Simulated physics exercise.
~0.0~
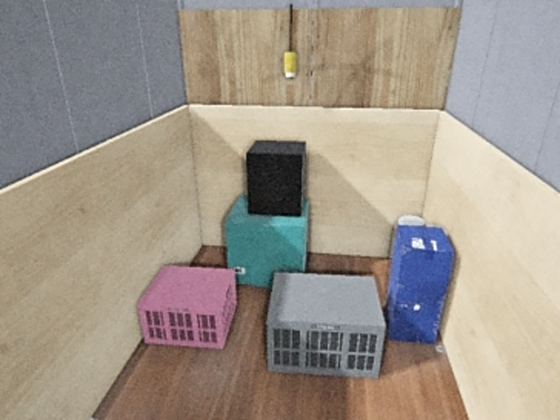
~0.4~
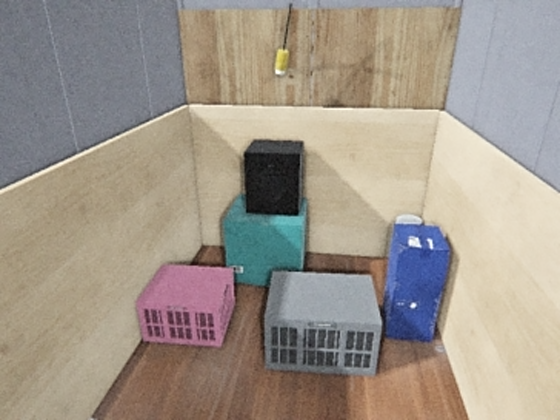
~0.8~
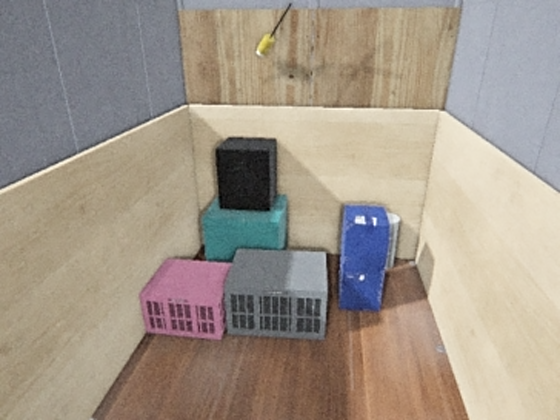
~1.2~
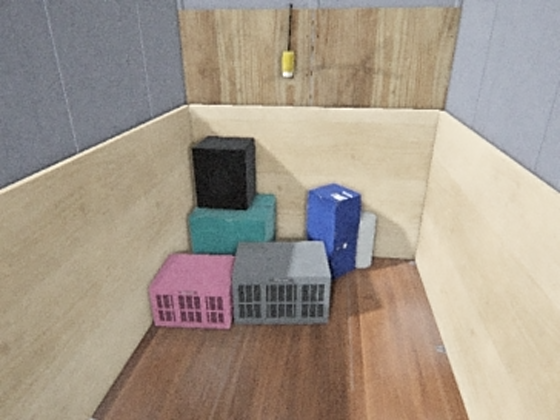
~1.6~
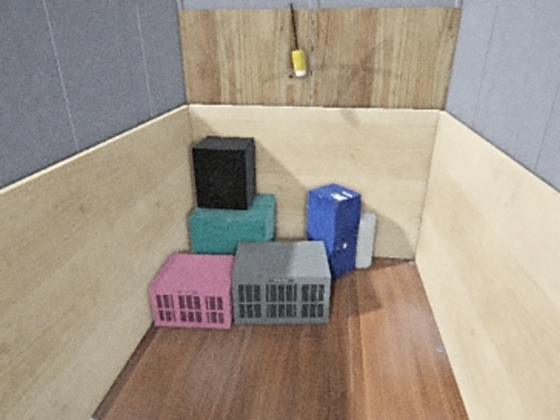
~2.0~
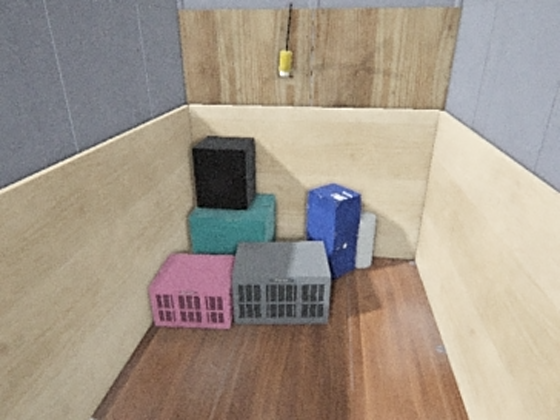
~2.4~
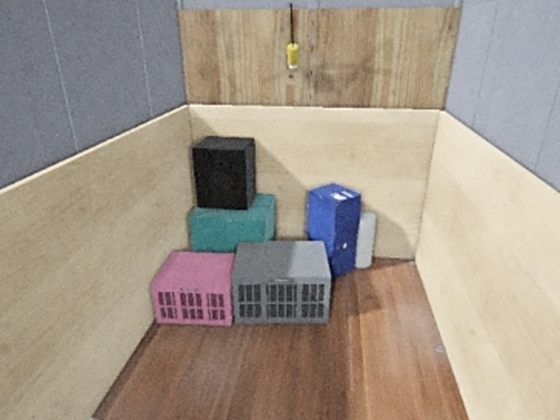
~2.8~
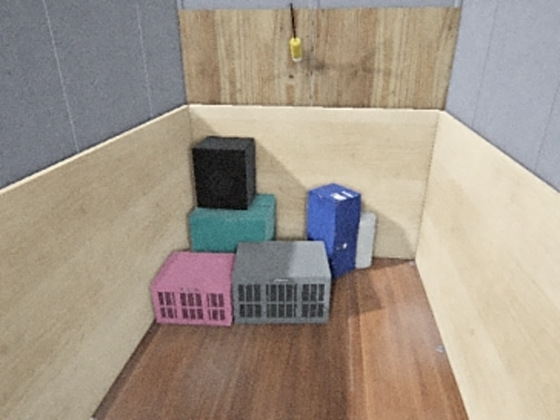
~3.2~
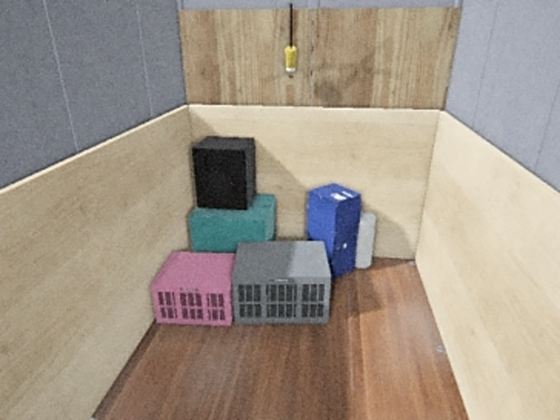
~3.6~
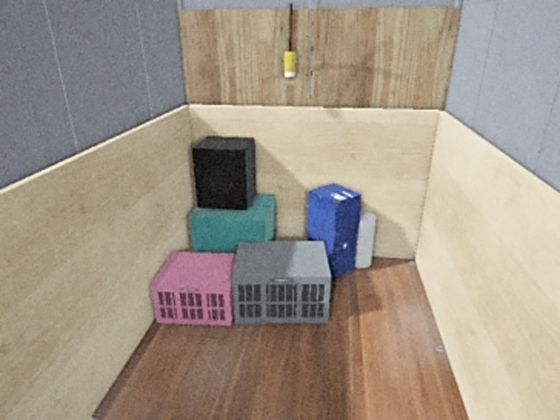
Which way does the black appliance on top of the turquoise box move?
The black appliance moves to the left, staying upright on top of the turquoise box.
